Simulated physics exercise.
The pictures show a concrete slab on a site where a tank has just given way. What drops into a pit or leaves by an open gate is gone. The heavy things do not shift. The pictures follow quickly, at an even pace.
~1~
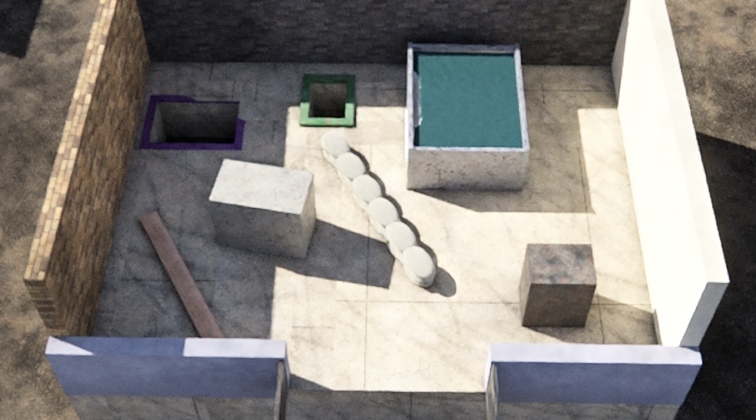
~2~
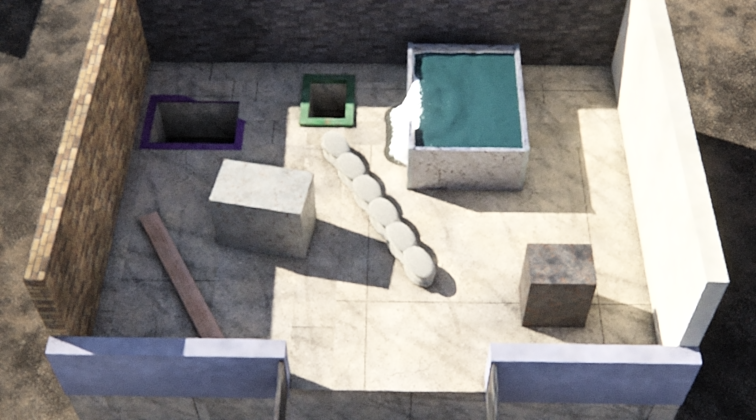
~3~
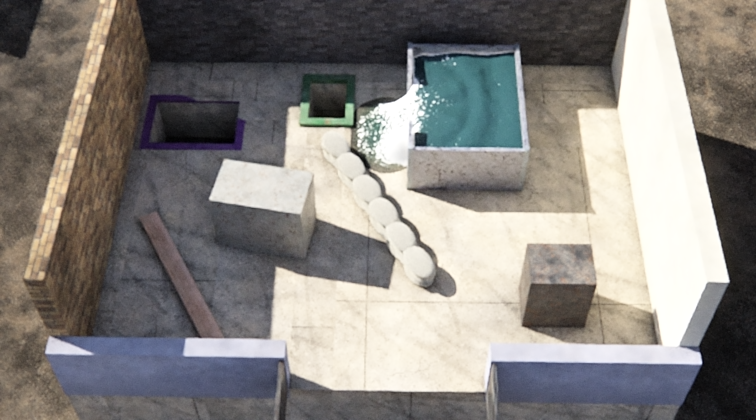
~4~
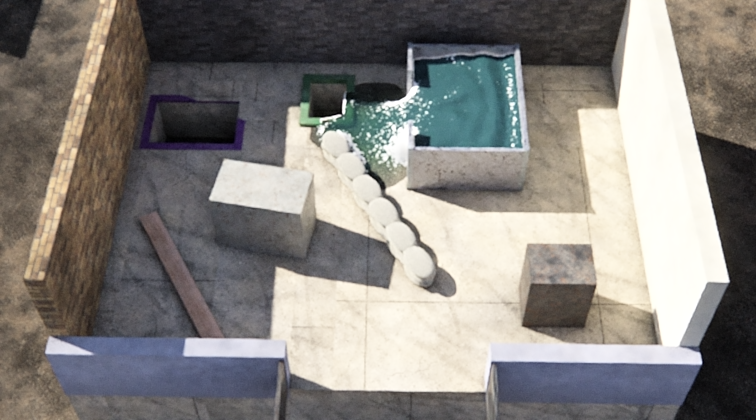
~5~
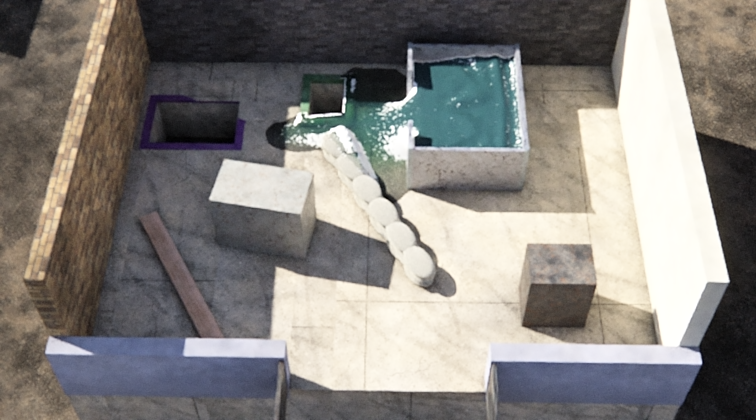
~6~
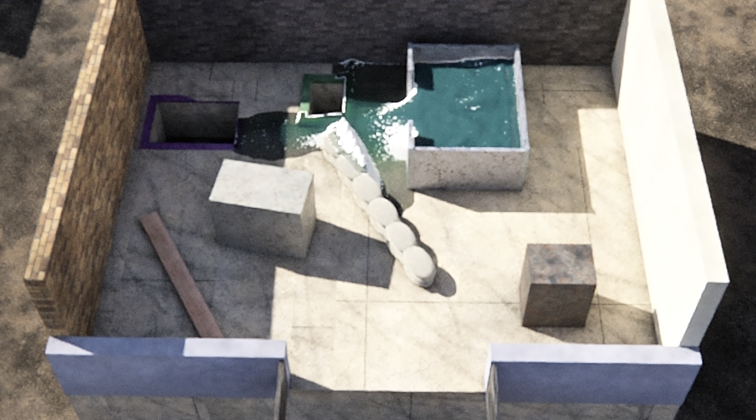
Teal water bursts from the tank's left side and spreads left past the green-rimmed pit.
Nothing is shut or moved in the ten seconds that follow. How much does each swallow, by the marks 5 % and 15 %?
The gate takes under 5 %; the green pit takes over 15 %; the purple pit takes over 15 %.
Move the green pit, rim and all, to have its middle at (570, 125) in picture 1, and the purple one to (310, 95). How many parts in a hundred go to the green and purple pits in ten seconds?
In per cent: Green 0, purple 55.
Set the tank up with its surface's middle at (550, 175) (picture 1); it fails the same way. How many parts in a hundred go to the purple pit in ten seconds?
Parts in a hundred: Purple 12.
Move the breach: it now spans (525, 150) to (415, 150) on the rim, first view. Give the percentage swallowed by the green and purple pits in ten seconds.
Parts in a hundred: Green 2, purple 2.
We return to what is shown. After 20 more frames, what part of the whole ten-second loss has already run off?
Near 60 in a hundred.
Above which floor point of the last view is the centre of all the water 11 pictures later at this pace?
Roughly at (415, 144).
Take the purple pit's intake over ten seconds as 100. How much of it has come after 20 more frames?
I make it 45 per cent.
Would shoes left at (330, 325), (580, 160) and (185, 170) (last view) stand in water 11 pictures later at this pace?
One after the other: No water, free of water, covered.
A moment on, water covers 20 % of the floor; the gate 0 %, the green pit 10 %, the purple pit 3 %.
Next, water covers 35 % of the floor; the gate 0 %, the green pit 18 %, the purple pit 6 %.
Then, water covers 40 % of the floor; the gate 0 %, the green pit 26 %, the purple pit 9 %.
Later, water covers 60 % of the floor; the gate 1 %, the green pit 32 %, the purple pit 15 %.
In the end, water covers 70 % of the floor; the gate 3 %, the green pit 35 %, the purple pit 19 %.
